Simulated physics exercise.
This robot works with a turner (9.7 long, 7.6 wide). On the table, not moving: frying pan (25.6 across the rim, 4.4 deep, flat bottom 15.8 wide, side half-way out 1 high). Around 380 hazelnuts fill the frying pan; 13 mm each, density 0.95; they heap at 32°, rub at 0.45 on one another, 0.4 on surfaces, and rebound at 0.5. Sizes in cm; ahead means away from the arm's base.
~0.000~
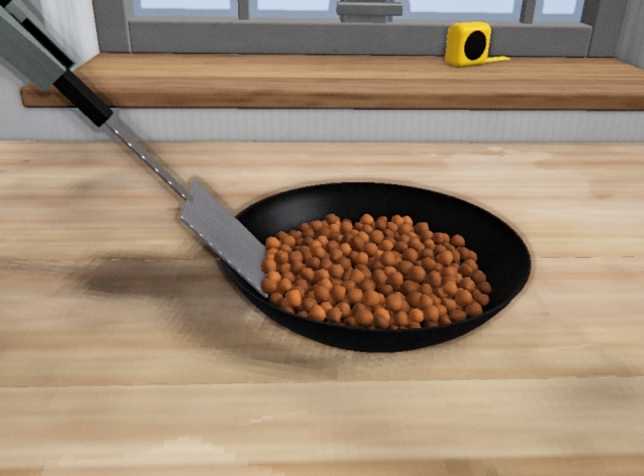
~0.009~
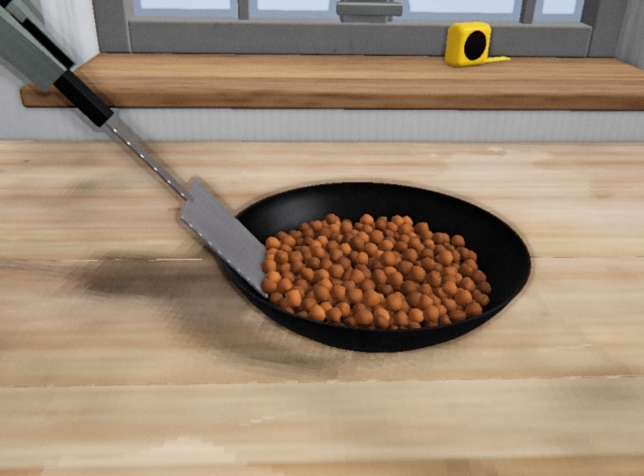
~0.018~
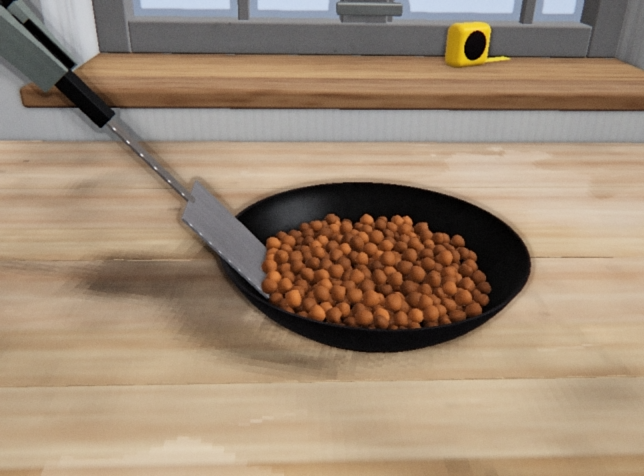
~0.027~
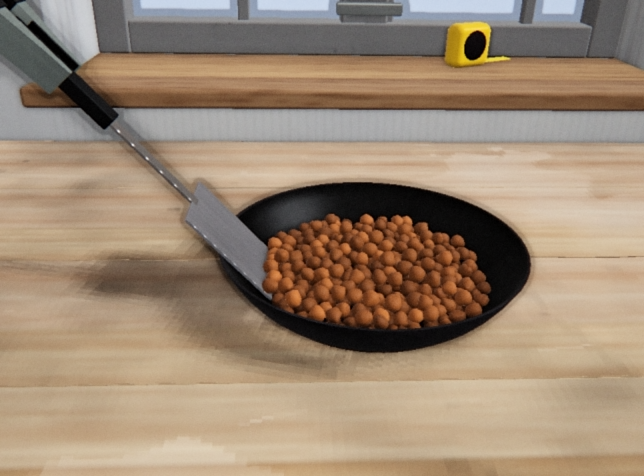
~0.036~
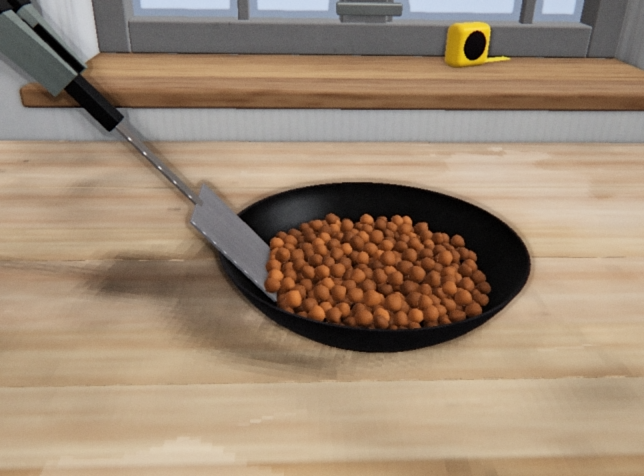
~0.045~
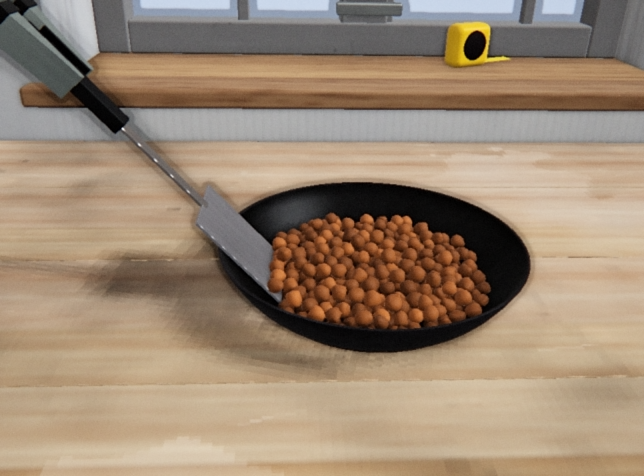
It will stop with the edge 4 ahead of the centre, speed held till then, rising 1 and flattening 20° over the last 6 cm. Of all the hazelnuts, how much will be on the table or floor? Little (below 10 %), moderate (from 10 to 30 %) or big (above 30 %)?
A little share, below 10 %, ends on the table or floor.
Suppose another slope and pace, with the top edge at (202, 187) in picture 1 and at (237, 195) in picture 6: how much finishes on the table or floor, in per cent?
About 0 per cent.
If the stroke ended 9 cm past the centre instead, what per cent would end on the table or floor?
It would be near 5 per cent.
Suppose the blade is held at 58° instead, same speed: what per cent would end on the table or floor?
Then about 0 per cent.
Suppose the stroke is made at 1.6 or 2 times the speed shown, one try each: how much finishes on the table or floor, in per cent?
Some 0 and 0 per cent.
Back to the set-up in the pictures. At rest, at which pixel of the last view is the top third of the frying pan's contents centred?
At about (448, 255).
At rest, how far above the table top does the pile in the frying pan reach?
Some 5.5 cm.
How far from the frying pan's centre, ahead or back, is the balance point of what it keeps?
Roughly 4.0 cm ahead.
After 0.14 s, sloping 49°, highest piece 4 above the table; 380 in the frying pan.
After 0.23 s, sloping 39°, highest piece 5 above the table; 380 in the frying pan.
After 0.48 s, sloping 29°, highest piece 5 above the table; 380 in the frying pan.
After 1.53 s, sloping 29°, highest piece 5 above the table; 380 in the frying pan.
In the end, 380 in the frying pan. That is 0 % on the table or floor.
